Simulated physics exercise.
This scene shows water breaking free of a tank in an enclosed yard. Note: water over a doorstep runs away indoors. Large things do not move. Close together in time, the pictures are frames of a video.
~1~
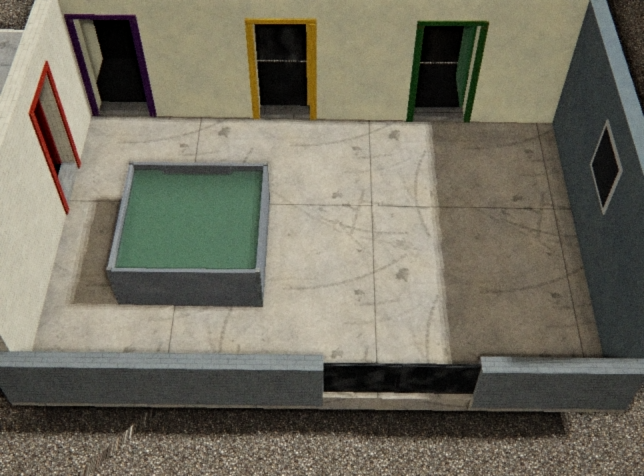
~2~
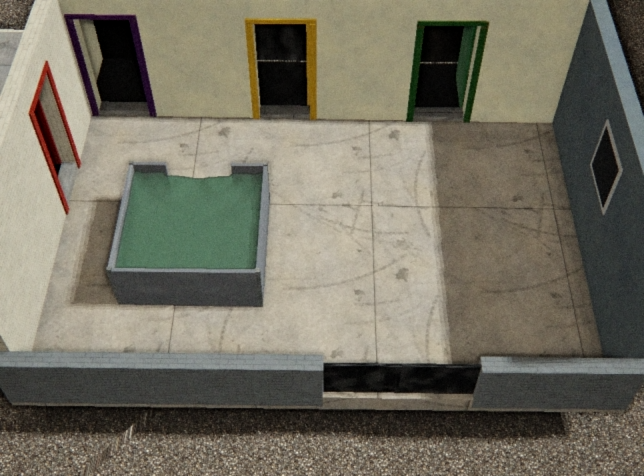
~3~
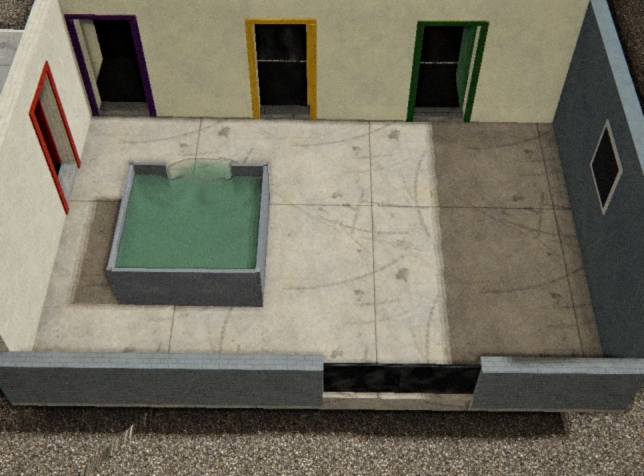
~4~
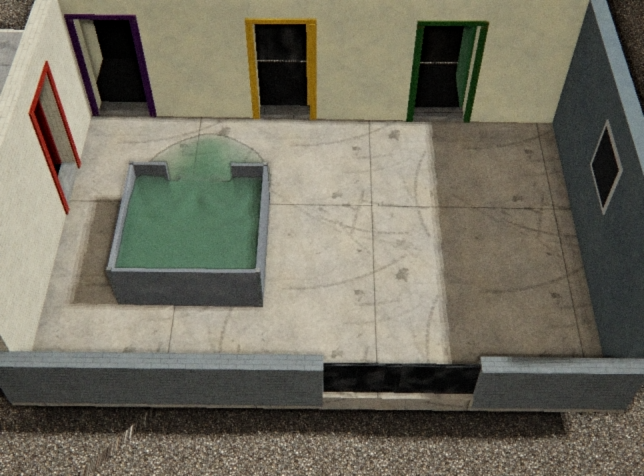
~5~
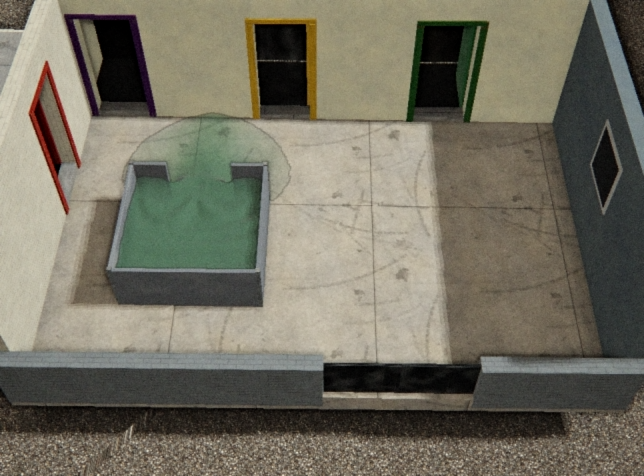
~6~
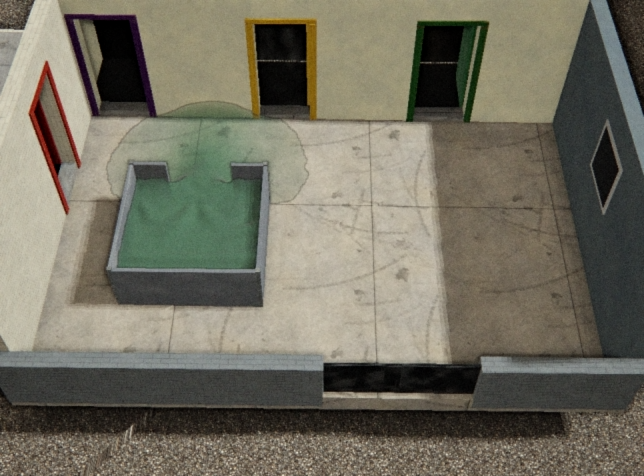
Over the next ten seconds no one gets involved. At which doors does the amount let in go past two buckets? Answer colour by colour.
Door by door: The yellow door goes past two; the red door stays at two or fewer; the green door stays at two or fewer; the purple door goes past two.
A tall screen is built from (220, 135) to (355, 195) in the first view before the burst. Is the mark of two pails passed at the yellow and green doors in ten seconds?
With that in place the yellow door receives a smaller amount and the green door receives a smaller amount.
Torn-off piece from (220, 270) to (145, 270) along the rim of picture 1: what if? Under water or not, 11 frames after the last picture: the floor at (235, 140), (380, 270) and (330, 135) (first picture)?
Going in your order, I'd say still bare, then drenched, then still bare.
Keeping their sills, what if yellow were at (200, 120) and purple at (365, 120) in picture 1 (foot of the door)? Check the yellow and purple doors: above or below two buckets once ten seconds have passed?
As it turns out, the yellow door runs past it while the purple door keeps within it.
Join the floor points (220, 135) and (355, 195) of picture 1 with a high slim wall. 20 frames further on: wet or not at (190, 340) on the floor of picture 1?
My call for that point: Left unsoaked.
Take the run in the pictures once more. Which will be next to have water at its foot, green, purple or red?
It's the one in purple.
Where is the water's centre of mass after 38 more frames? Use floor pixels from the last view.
Around pixel (264, 221).
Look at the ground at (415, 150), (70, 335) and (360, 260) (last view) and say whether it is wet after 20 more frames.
Result, in that order: Wetted / wetted / not wetted.
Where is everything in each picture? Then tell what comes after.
In the first picture, still water in the open tank at (192, 218).
In the second picture, water pours out on the open tank's far side and has run to a hidden place.
In the third picture, water pours out on the open tank's far side and has run to (229, 163).
In the fourth picture, water pours out on the open tank's far side and has run to (197, 139).
In the fifth picture, the front is at (193, 117), out from the gap on the open tank's far side.
In the sixth picture, the front is at (274, 119), out from the gap on the open tank's far side.
A moment on, water covers 20 % of the floor; the yellow door over two buckets in, the red door wet at the sill, nothing in, the green door not reached, the purple door under two buckets in.
Next, water covers 25 % of the floor; the yellow door far over two buckets in, the red door wet at the sill, nothing in, the green door wet at the sill, nothing in, the purple door over two buckets in.
Then, water covers 55 % of the floor; the yellow door far over two buckets in, the red door wet at the sill, nothing in, the green door wet at the sill, nothing in, the purple door far over two buckets in.
Later, water covers 75 % of the floor; the yellow door far over two buckets in, the red door wet at the sill, nothing in, the green door wet at the sill, nothing in, the purple door far over two buckets in.
In the end, water covers 90 % of the floor; the yellow door far over two buckets in, the red door wet at the sill, nothing in, the green door wet at the sill, nothing in, the purple door far over two buckets in.
